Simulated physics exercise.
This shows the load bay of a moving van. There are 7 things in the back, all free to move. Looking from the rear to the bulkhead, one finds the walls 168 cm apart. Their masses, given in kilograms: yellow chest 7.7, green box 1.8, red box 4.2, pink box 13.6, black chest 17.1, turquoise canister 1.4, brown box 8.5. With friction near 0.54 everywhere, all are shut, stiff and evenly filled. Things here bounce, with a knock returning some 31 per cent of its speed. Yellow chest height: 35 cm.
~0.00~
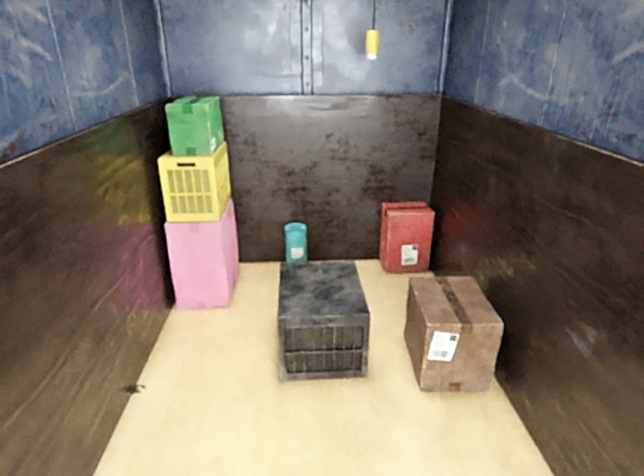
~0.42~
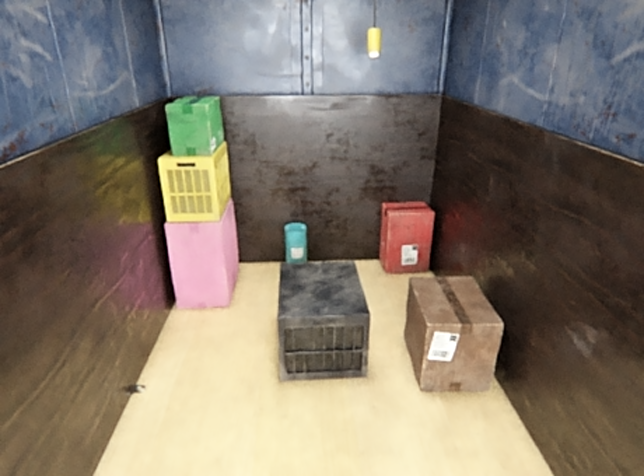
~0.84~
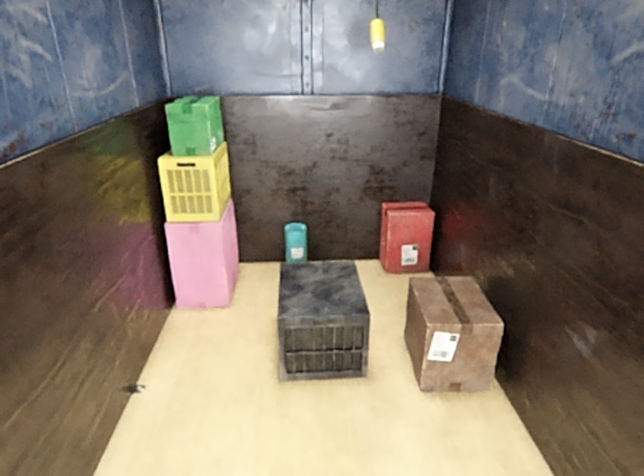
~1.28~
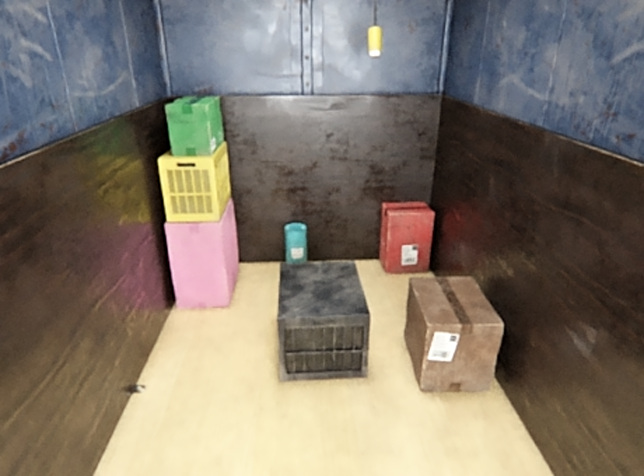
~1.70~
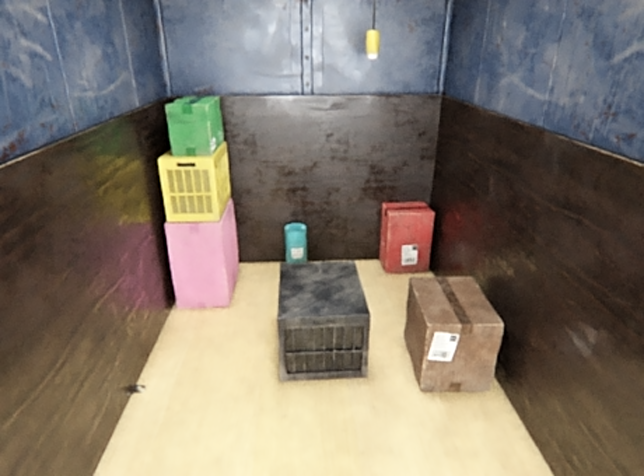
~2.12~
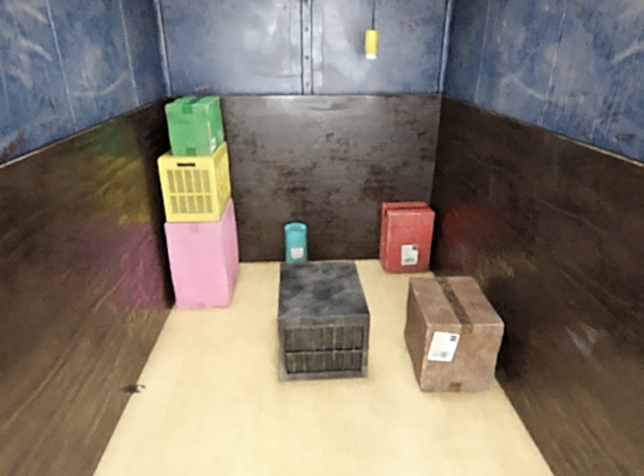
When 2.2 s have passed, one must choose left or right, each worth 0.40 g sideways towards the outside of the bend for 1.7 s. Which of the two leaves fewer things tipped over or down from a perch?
I'd swing right.
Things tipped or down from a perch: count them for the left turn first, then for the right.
If it goes left, 4; if it goes right, 0.
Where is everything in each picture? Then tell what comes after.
Smooth; yellow chest (198, 180); green box (197, 125), in the first picture.
Push 0.35 g backwards; black chest (321, 316); turquoise canister (296, 249), in the second picture.
Push 0.35 g backwards; brown box (447, 331); red box (405, 238), in the third picture.
Push 0.31 g backwards; pink box (206, 250); black chest (321, 317), in the fourth picture.
Smooth; turquoise canister (296, 249); brown box (447, 331), in the fifth picture.
Smooth; yellow chest (198, 180); green box (197, 125), in the sixth picture.
Turning left. At 3.02 s, push 0.40 g right; green box 20° off upright near (263, 128); yellow chest 20° off upright near (243, 178); pink box 20° off upright.
After 3.42 s, push 0.40 g right; yellow chest and green box now down from a perch; pink box 71° off upright; turquoise canister 17° off upright.
After 3.72 s, push 0.29 g right; pink box on its side; turquoise canister on its side; black chest moved 4 cm.
In the end (5.3 s), down from a perch, yellow chest and green box; toppled in the back, pink box and turquoise canister; the other 3 under 15 cm from the start. At the end, from the last picture's camera, yellow chest near (370, 252), green box near (426, 266).
Turning right instead, nothing is lost, 0 of 7 in all.
